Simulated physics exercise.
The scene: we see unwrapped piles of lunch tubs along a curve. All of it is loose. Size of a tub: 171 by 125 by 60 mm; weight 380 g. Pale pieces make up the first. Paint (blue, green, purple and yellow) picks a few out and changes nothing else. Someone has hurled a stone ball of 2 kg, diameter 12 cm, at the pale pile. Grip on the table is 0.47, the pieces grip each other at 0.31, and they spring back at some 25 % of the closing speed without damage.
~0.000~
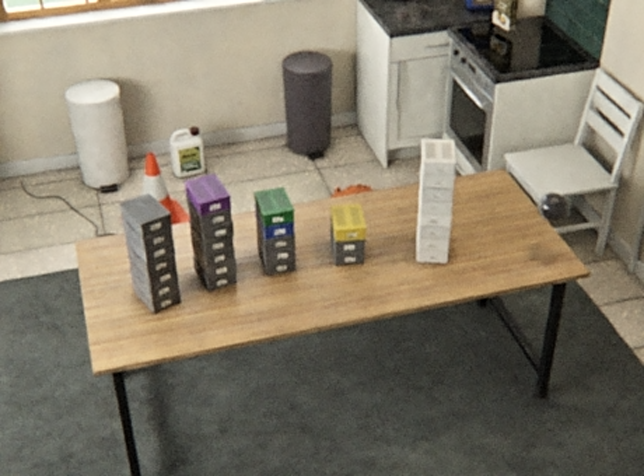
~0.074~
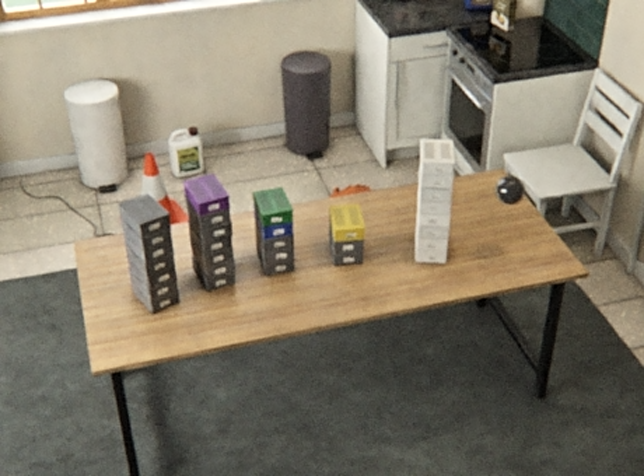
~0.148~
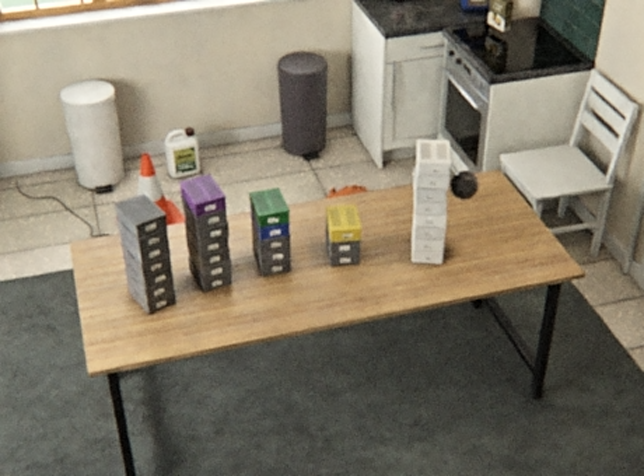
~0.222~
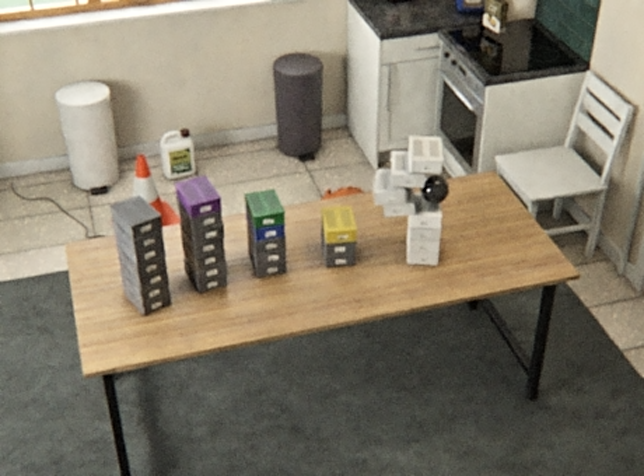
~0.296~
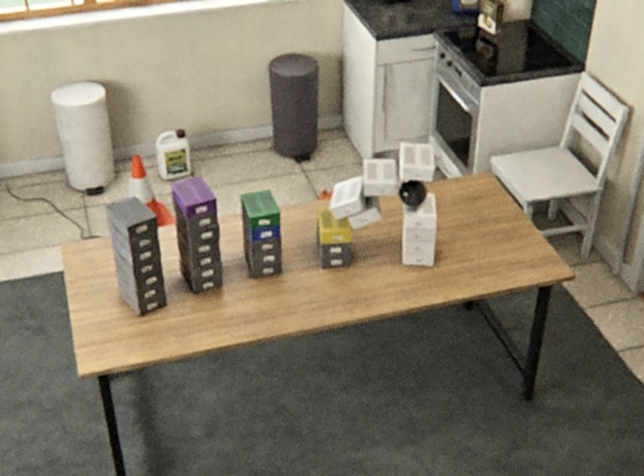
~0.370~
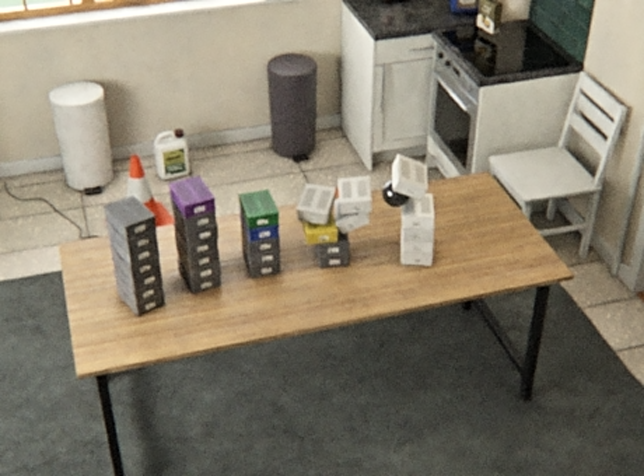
In a kitchen, five stacks of small tubs stand on a wooden table as a dark ball flies in from the right. It strikes the tall white stack, knocking its upper tubs leftward, and they tumble onto the short yellow-topped stack, shifting its yellow tub.
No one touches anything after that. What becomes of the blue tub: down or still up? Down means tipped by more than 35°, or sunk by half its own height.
The blue tub stays up.
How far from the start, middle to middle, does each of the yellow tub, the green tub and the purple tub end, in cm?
About: Yellow 22, green 4, purple 0.
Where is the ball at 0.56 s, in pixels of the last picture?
Around (364, 235).
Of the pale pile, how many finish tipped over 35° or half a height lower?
The count is 4.
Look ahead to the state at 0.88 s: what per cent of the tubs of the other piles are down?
By then 5 per cent.
After 0.44 s, 4 of the pale pile down; none of the 22 other tubs down, 2 disturbed; blue tub 9 mm from its place; yellow tub 22° from how it stood.
After 0.56 s, 4 of the pale pile down; 1 of the 22 other tubs down; blue tub 39 mm from its place; yellow tub 66° from how it stood, 8 cm lower.
After 0.88 s, 4 of the pale pile down; 1 of the 22 other tubs down; blue tub 43 mm from its place; yellow tub on its side.
In the end (2.2 s), 4 of the pale pile down; 1 of the 22 other tubs down; blue tub 43 mm from its place; yellow tub on its side; green tub 31 mm from its place. From the last view, middles, blue tub near (249, 224), yellow tub near (281, 245).
